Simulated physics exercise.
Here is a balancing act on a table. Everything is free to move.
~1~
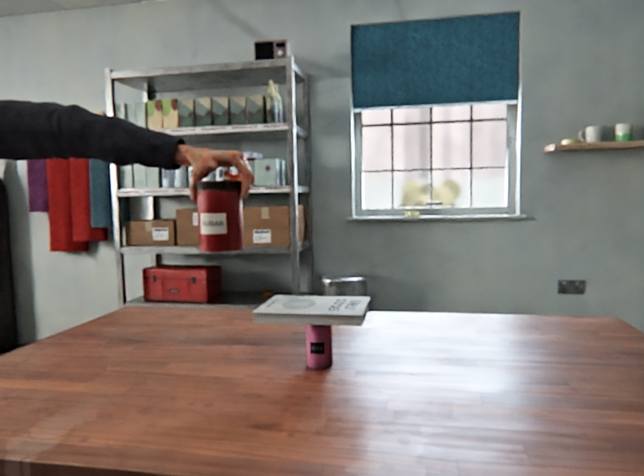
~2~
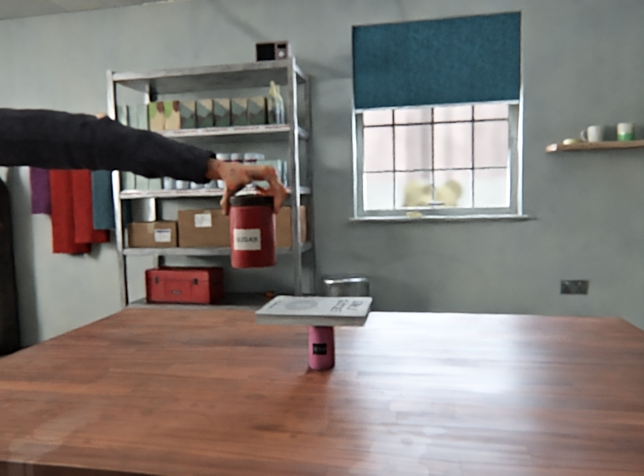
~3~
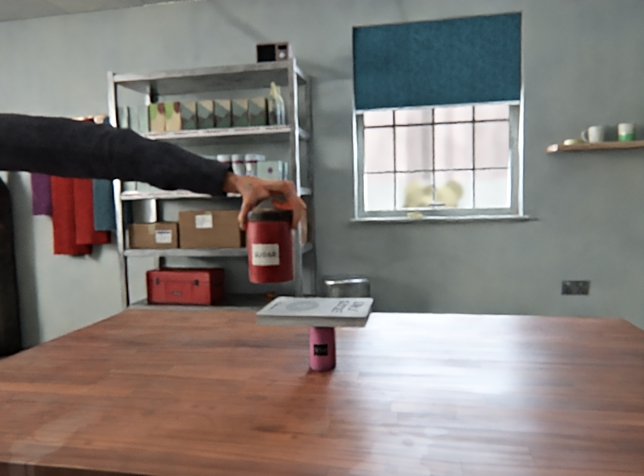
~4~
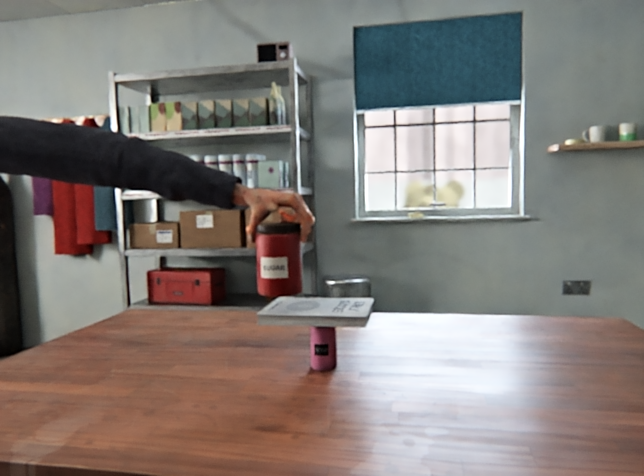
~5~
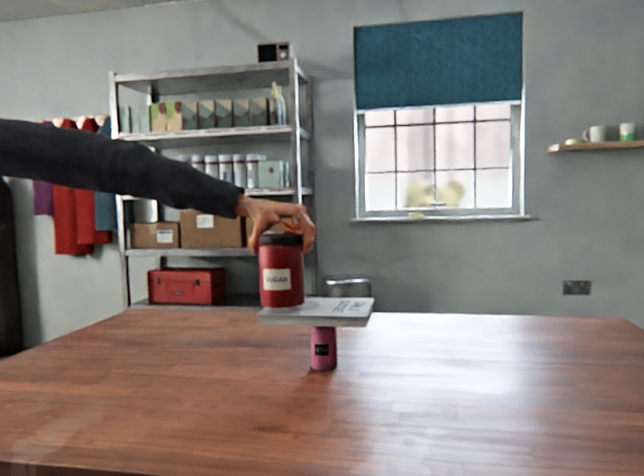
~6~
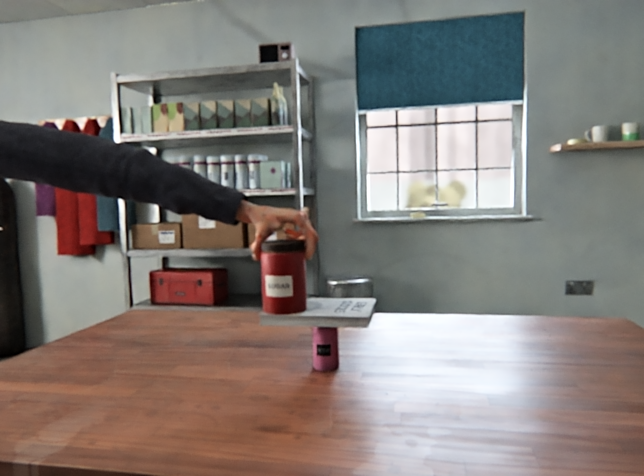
A hand lowers a red jar onto the left side of a white book.
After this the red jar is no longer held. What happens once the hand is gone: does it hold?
The stack loses its balance.
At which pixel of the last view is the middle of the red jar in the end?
Around (210, 356).
Then, 0.40 s on from there, red jar now fallen; white book turned 61° from how it was put.
Then, 1.00 s on from there, white book turned 55° from how it was put; pink shaker turned 28° from how it was put.
In the end, fallen, white book and red jar; toppled in the stack, pink shaker. At the end, from the last picture's camera, red jar near (211, 356). The stack comes apart.
